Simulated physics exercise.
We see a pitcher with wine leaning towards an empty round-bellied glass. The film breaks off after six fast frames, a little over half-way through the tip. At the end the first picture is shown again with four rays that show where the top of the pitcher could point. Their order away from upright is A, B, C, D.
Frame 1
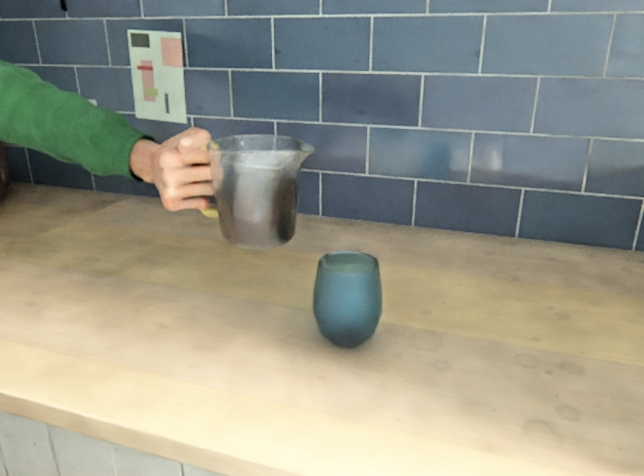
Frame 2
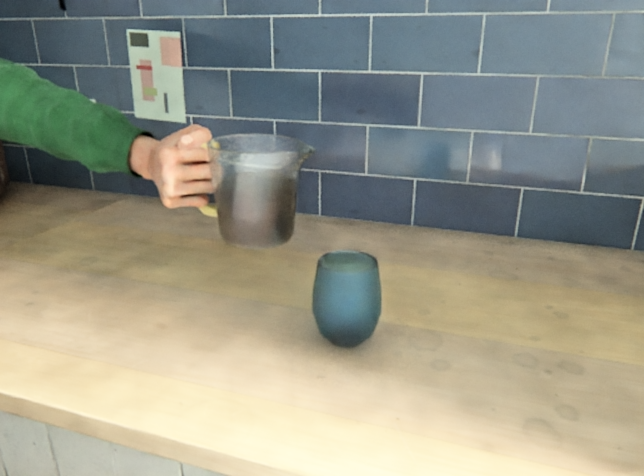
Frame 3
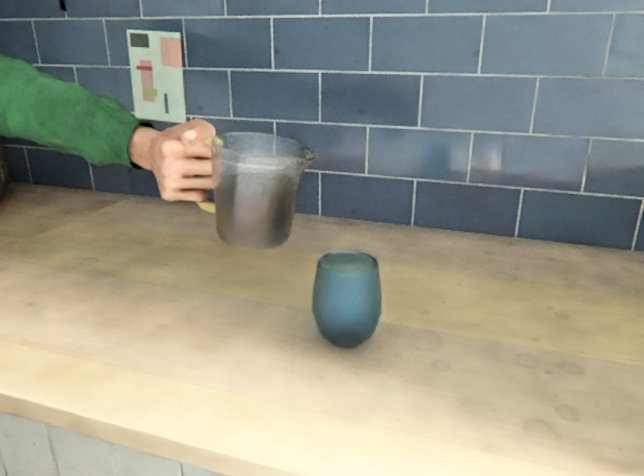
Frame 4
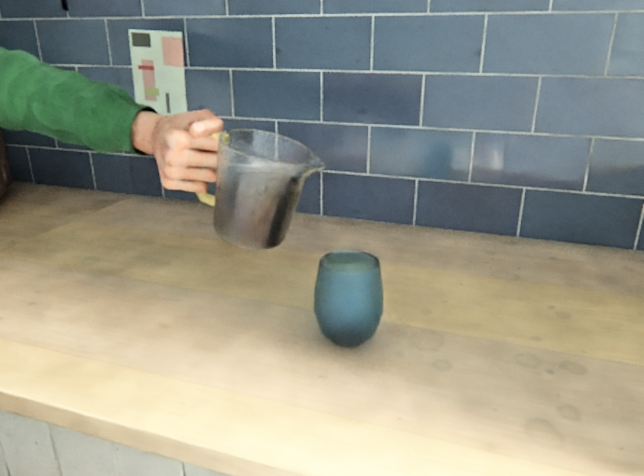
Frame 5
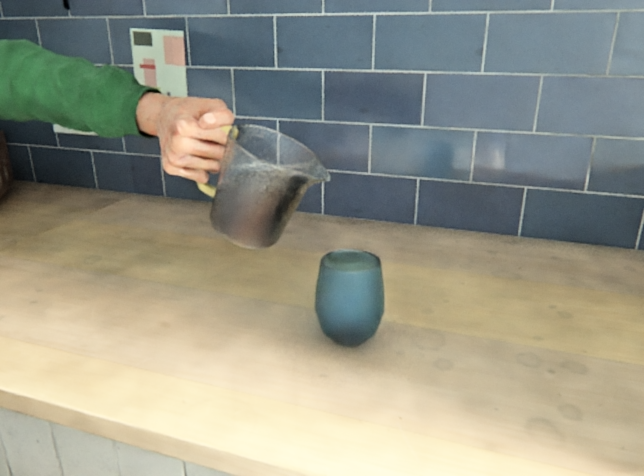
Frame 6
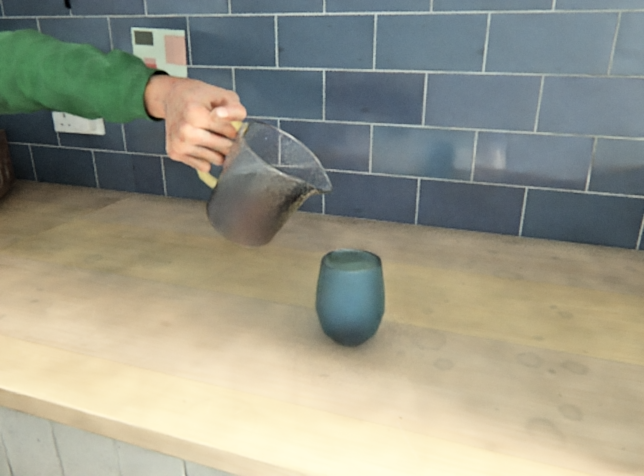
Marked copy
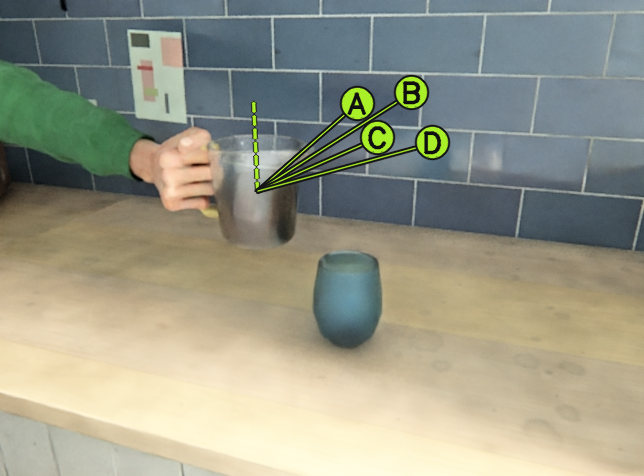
A hand in a green sleeve reaches in from the left, gripping the handle of a clear pitcher of dark liquid above a pale wooden counter, seen from slightly above. A blue round-bellied glass stands to the right, before dark blue tiles with a pale patterned panel at upper left. The hand holds the pitcher nearly upright, then tilts it steadily rightward, with nothing pouring out.
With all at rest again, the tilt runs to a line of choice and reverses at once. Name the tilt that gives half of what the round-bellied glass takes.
C works best here.
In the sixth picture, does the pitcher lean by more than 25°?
Yes.
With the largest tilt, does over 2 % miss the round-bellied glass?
No, it does not.
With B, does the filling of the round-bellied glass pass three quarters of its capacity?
No, it does not.
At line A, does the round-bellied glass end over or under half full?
Under half.
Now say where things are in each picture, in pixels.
Upright, lip at (313, 150); rim of the round-bellied glass round (349, 261); nothing has left yet.
Upright, lip at (313, 152); nothing has left yet.
Tipped about 7°, lip at (317, 158); nothing has left yet.
Tipped about 14°, lip at (323, 167); nothing has left yet.
Tipped about 24°, lip at (328, 179); nothing has left yet.
Tipped about 34°, lip at (330, 192); nothing has left yet.
On the marked copy, A at (344, 114); B at (397, 102); C at (362, 144); D at (416, 147).
With A, the round-bellied glass ends with about 16 % of what it can hold.
With B, the round-bellied glass ends with about 33 % of what it can hold.
With C, the round-bellied glass ends with about 52 % of what it can hold.
With D, the round-bellied glass ends with about 71 % of what it can hold.
